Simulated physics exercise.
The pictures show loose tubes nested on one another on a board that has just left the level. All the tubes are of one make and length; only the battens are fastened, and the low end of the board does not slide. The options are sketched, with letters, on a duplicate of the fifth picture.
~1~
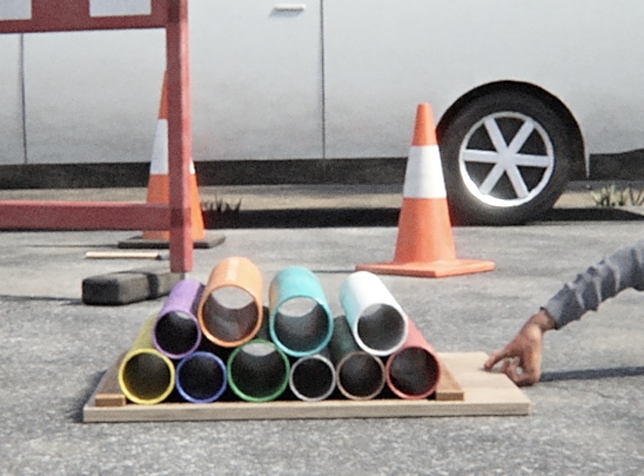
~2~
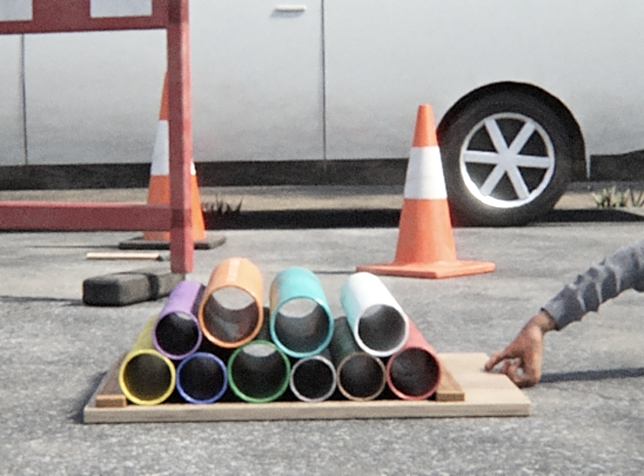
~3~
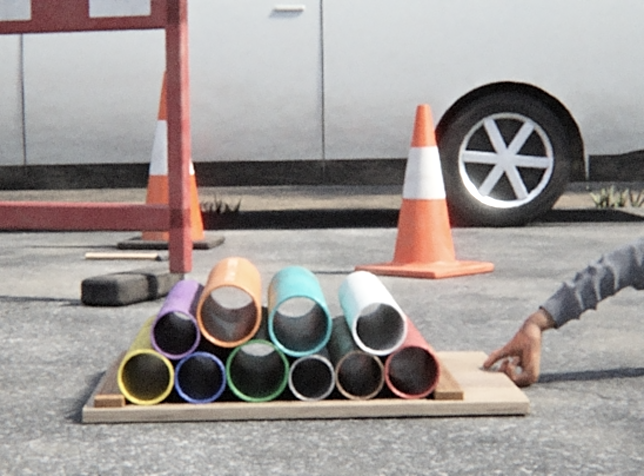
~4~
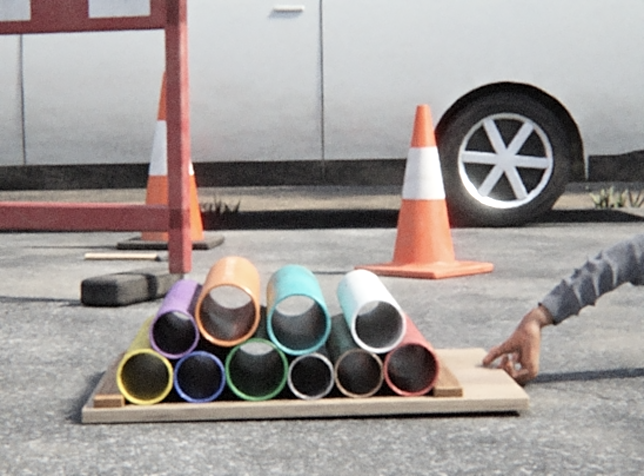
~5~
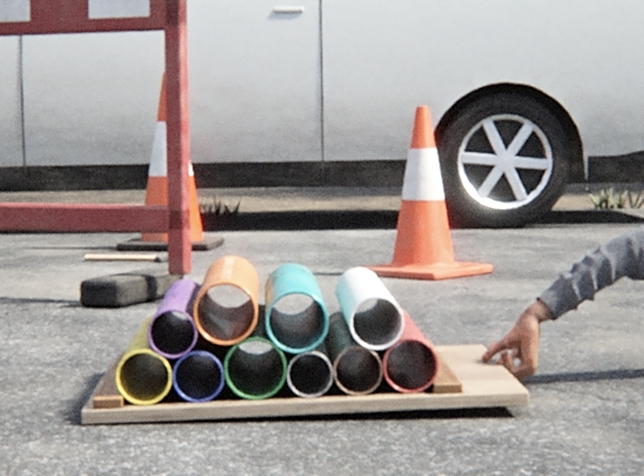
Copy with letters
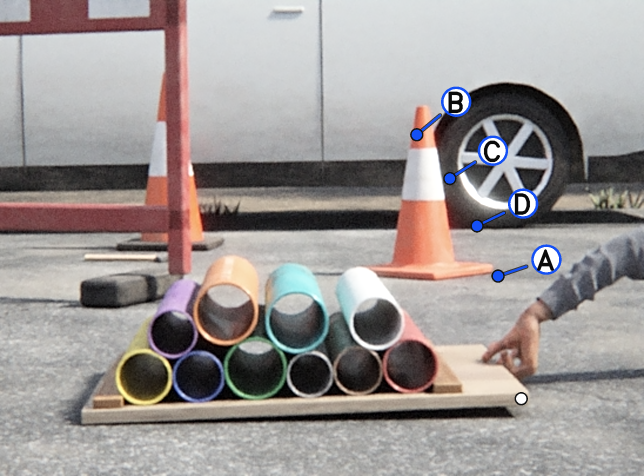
Colourful tubes sit stacked on a board, barely moving, as a hand touches its right end.
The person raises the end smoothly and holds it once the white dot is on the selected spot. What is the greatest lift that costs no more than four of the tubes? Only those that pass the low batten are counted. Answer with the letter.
The last mark within the limit is A.
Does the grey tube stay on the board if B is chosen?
No, with B.
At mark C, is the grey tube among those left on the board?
No, with C.
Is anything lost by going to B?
Yes, at B.
On the marked copy, A at (498, 276); B at (417, 135); C at (450, 179); D at (477, 226); the white dot at (521, 399).
With A. Early on, board at 13°.
Further on, board at 18°.
At the end, board at 18°, none over the low batten.
As for the rest, B ten over the low batten; C ten over the low batten; D ten over the low batten.
